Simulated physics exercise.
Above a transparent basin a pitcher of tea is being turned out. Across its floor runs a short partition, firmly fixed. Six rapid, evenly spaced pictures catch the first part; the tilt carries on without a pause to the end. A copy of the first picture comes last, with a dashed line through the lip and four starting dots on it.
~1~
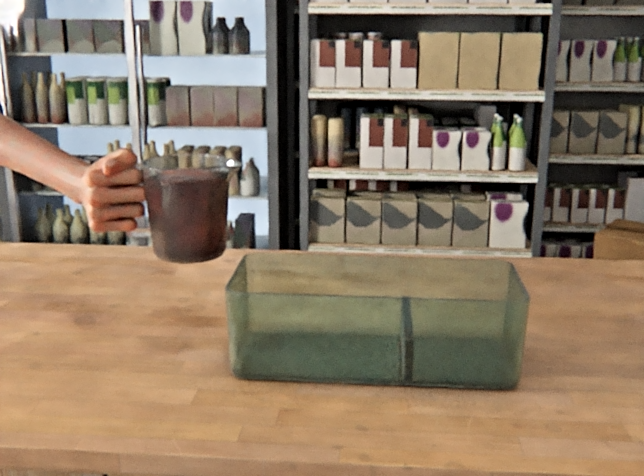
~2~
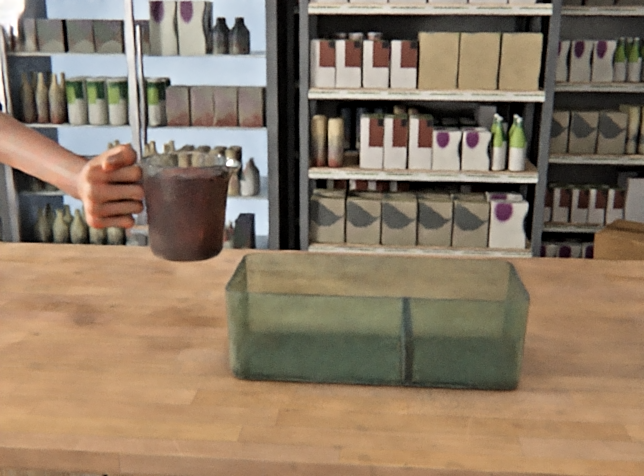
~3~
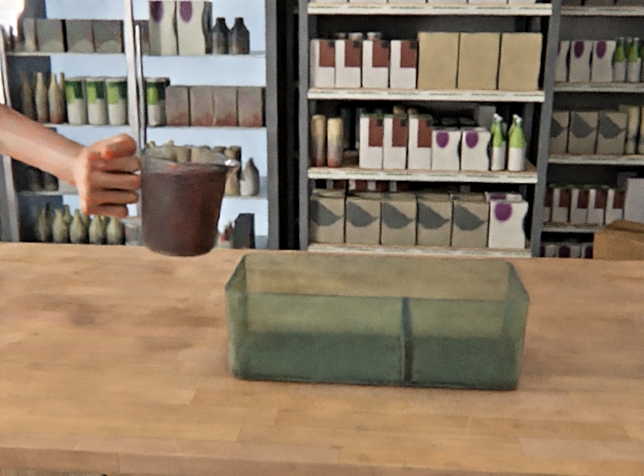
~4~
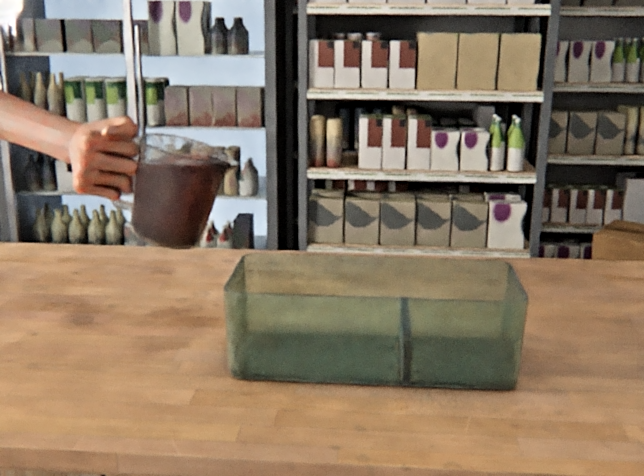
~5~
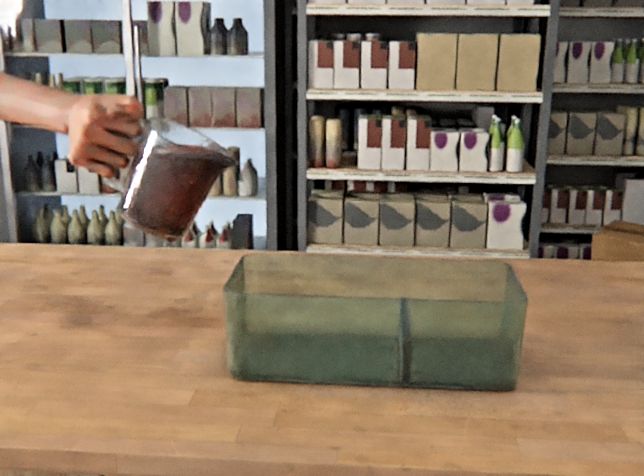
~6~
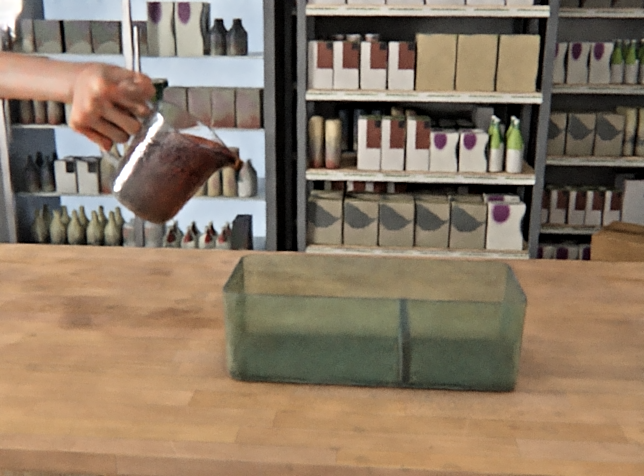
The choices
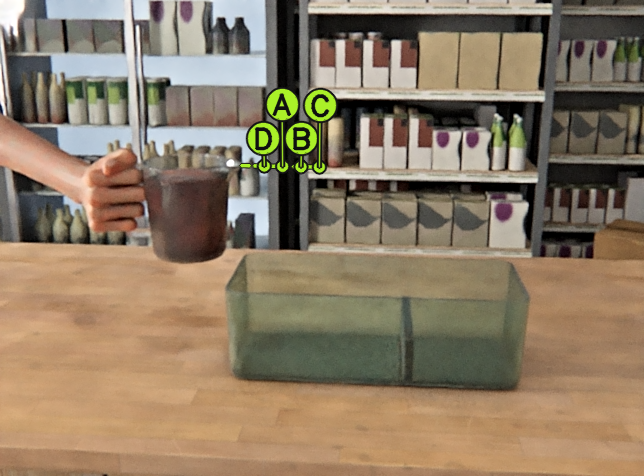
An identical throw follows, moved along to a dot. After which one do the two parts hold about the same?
Use place C.
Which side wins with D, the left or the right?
The left one.
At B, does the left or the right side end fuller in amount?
The left side.
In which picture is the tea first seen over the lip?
Picture 6.
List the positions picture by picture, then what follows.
Upright, lip at (241, 165); basin from (231, 374) to (519, 386); top of the wall at (408, 316); nothing has left yet.
Upright, lip at (241, 165); nothing has left yet.
Tipped about 7°, lip at (240, 165); nothing has left yet.
Tipped about 15°, lip at (239, 165); nothing has left yet.
Tipped about 26°, lip at (238, 166); nothing has left yet.
Tipped about 38°, lip at (237, 166); tea is over the lip, down to (237, 166).
On the marked copy, A at (282, 166); B at (300, 166); C at (319, 167); D at (264, 166).
If A is chosen, about 91 % ends left of the wall and 3 % right of it; 6 % is lost outside.
If B is chosen, about 87 % ends left of the wall and 7 % right of it; 6 % is lost outside.
If C is chosen, about 55 % ends left of the wall and 42 % right of it; 3 % is lost outside.
If D is chosen, about 91 % ends left of the wall and 4 % right of it; 5 % is lost outside.
